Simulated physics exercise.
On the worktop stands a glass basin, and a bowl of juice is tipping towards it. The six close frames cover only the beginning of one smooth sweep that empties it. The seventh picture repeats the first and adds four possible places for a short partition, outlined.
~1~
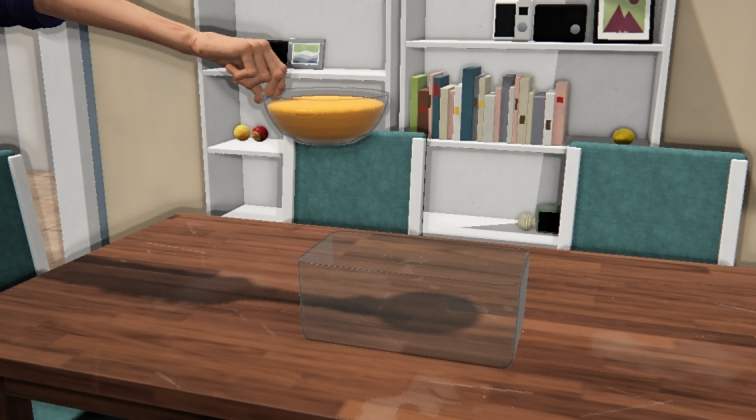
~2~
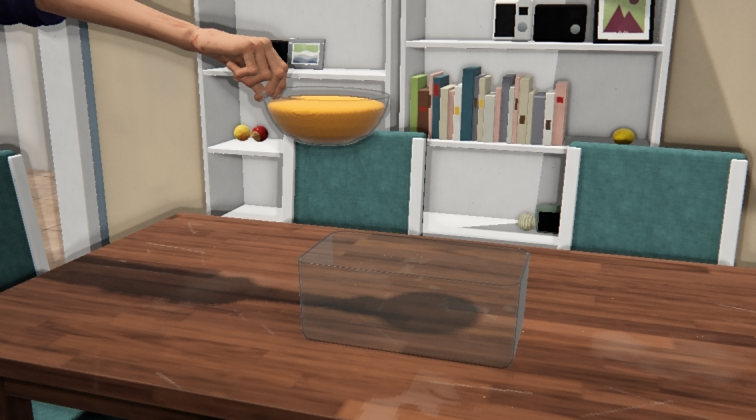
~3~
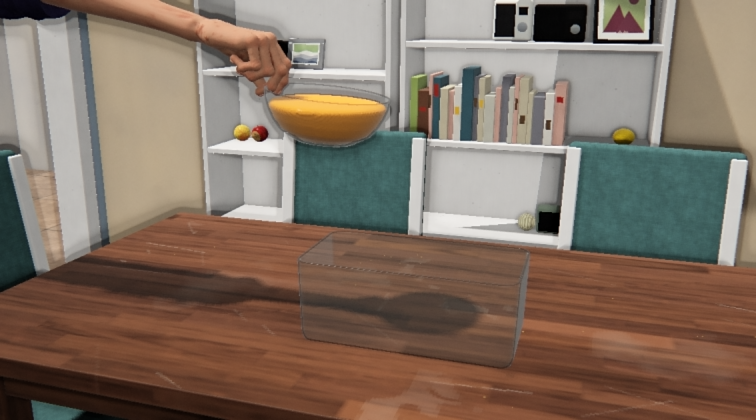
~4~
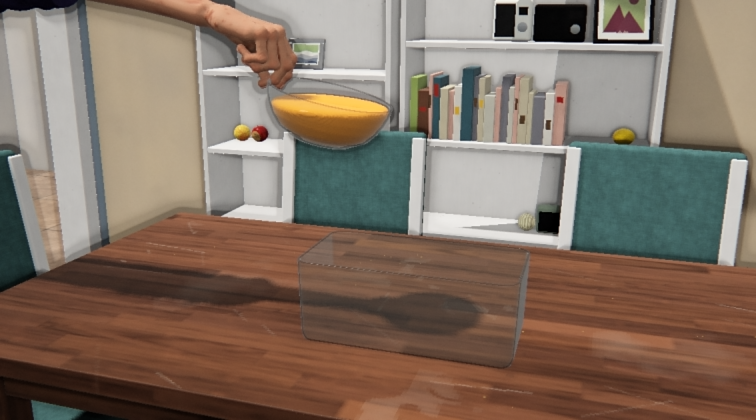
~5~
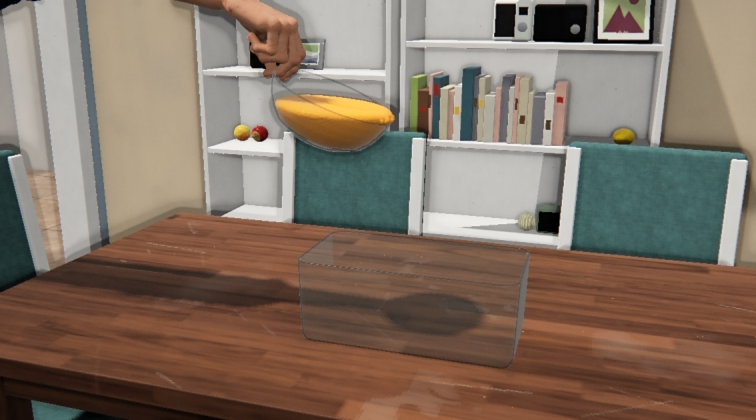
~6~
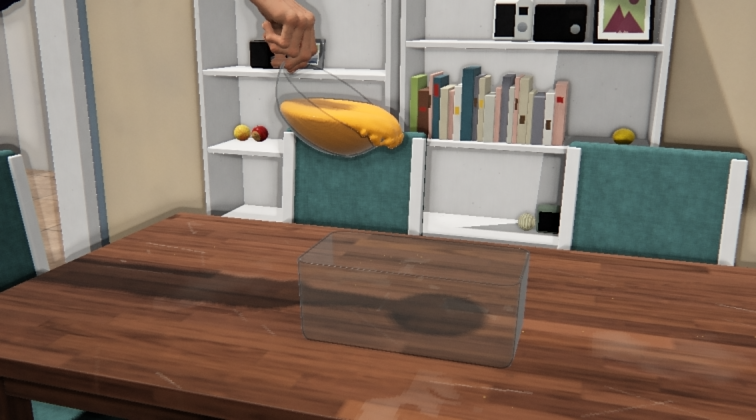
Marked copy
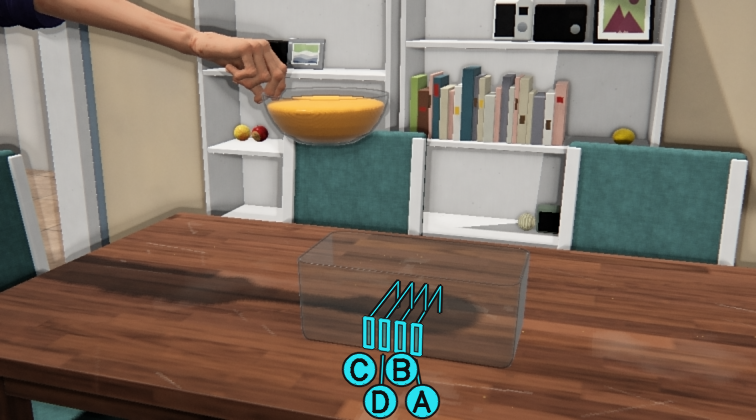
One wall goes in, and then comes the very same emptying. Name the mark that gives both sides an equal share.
A is best.
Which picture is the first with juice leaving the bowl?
Picture 5.
In cyan, A at (414, 360); B at (398, 357); C at (367, 353); D at (383, 355).
Choosing A, about 53 % ends left of the wall and 44 % right of it; 3 % is lost outside.
Choosing B, about 35 % ends left of the wall and 63 % right of it.
Choosing C, about 16 % ends left of the wall and 82 % right of it.
Choosing D, about 22 % ends left of the wall and 76 % right of it.
